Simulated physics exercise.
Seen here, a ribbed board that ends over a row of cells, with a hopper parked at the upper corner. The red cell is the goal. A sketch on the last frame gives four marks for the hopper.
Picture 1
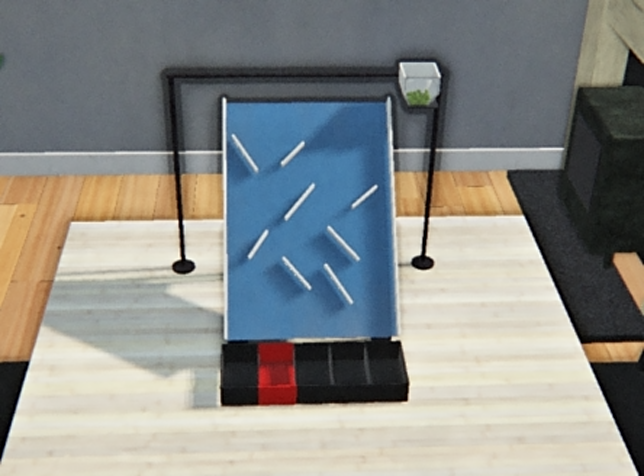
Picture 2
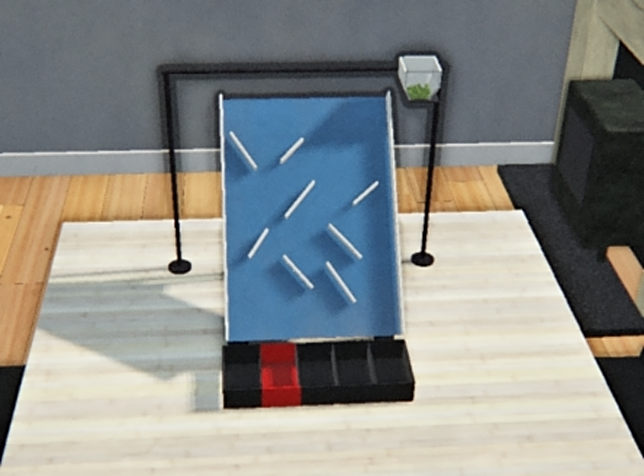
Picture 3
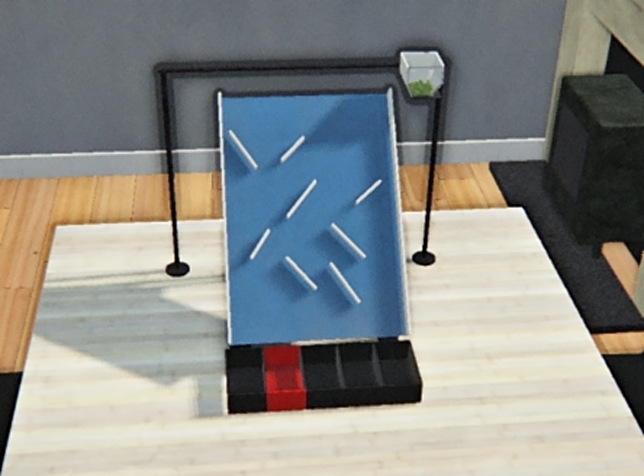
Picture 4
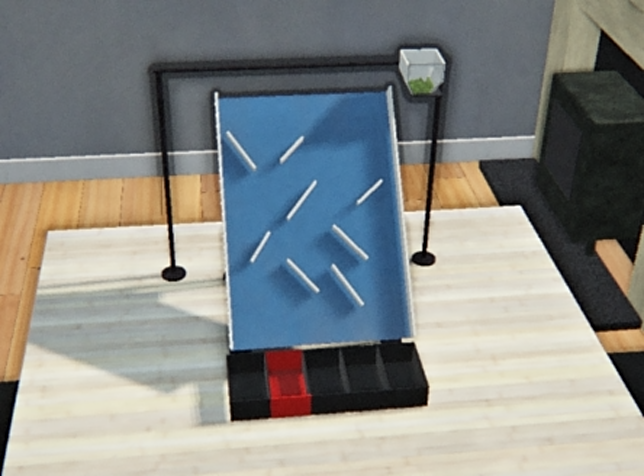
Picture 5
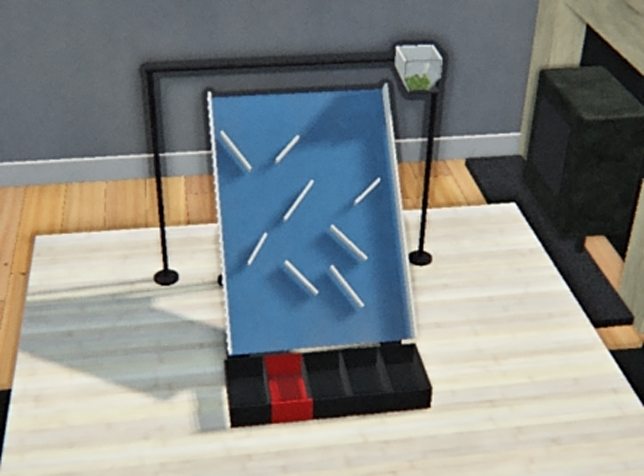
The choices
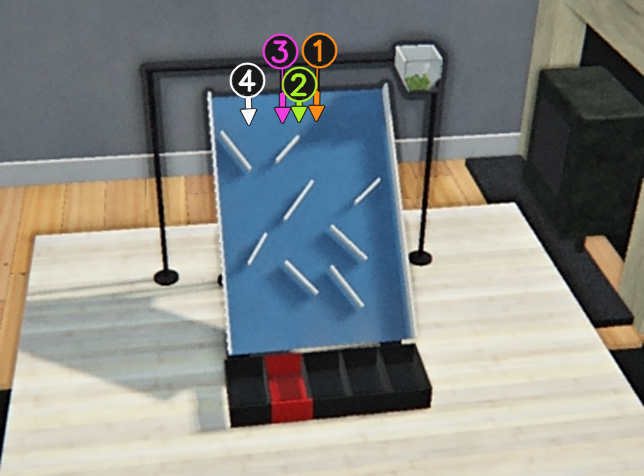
To begin with, a sloping blue board with slanted white ribs stands over a row of black cells, one of them red, while a clear hopper of green bits sits at the upper right. The view then shifts slowly around the setup, and the hopper, its contents and the board stay still.
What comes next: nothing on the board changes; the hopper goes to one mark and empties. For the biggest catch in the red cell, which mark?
Mark 4.
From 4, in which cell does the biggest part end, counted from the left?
The second from the left.
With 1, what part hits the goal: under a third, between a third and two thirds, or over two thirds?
It is under a third.
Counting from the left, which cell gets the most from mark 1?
The fifth from the left.
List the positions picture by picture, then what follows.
In the first picture, hopper (418, 96), dried peas, door shut.
In the second picture, ribs (230, 132) to (256, 167), (281, 160) to (303, 138), (286, 216) to (314, 181).
In the third picture, ribs (357, 202) to (381, 180), (251, 258) to (269, 230), (332, 224) to (365, 257).
In the fourth picture, ribs (288, 259) to (318, 291), (333, 265) to (363, 305).
In the fifth picture, red cell (292, 410), number 2 of 5 from the left.
On the marked copy, mark 1 meets the board at (316, 115); mark 2 meets the board at (299, 116); mark 3 meets the board at (282, 117); mark 4 meets the board at (248, 119).
With 1, about a tenth in the red cell, almost all in other cells.
With 2, just a few in the red cell, almost all in other cells.
With 3, just a few in the red cell, almost all in other cells.
With 4, roughly half in the red cell, roughly a third in other cells.
